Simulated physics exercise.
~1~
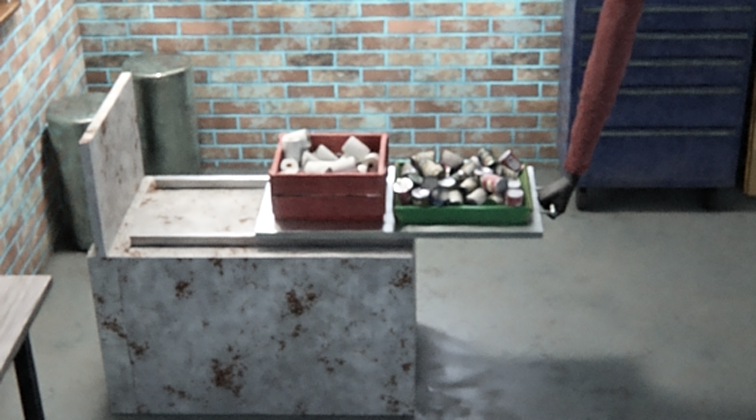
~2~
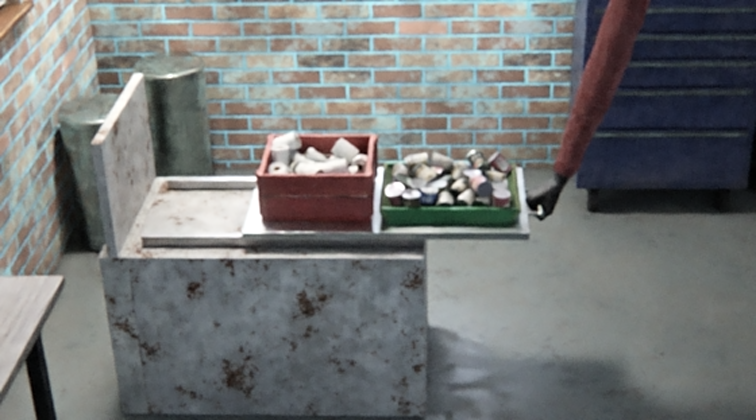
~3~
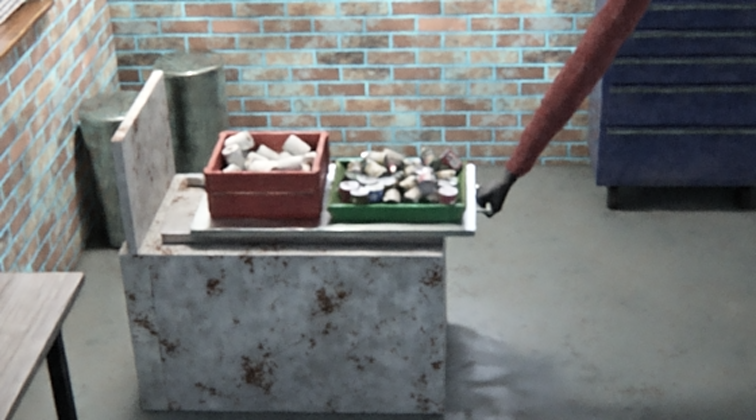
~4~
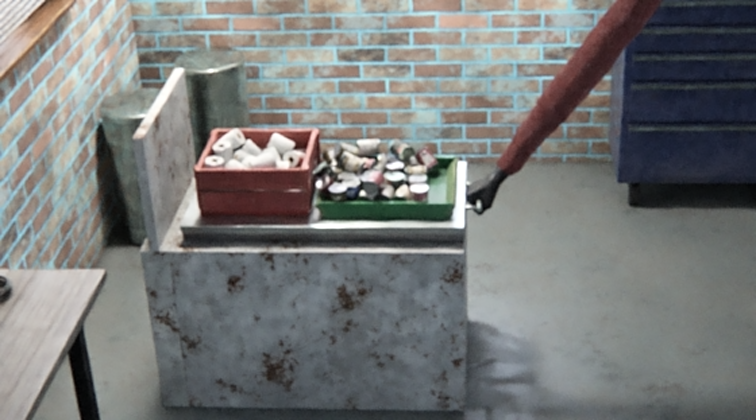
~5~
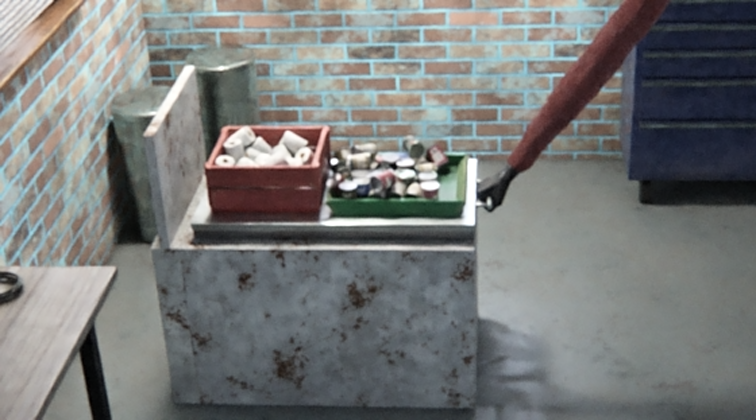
An arm shoves a loaded shelf left until it stops, and the green crate's tins slide left.
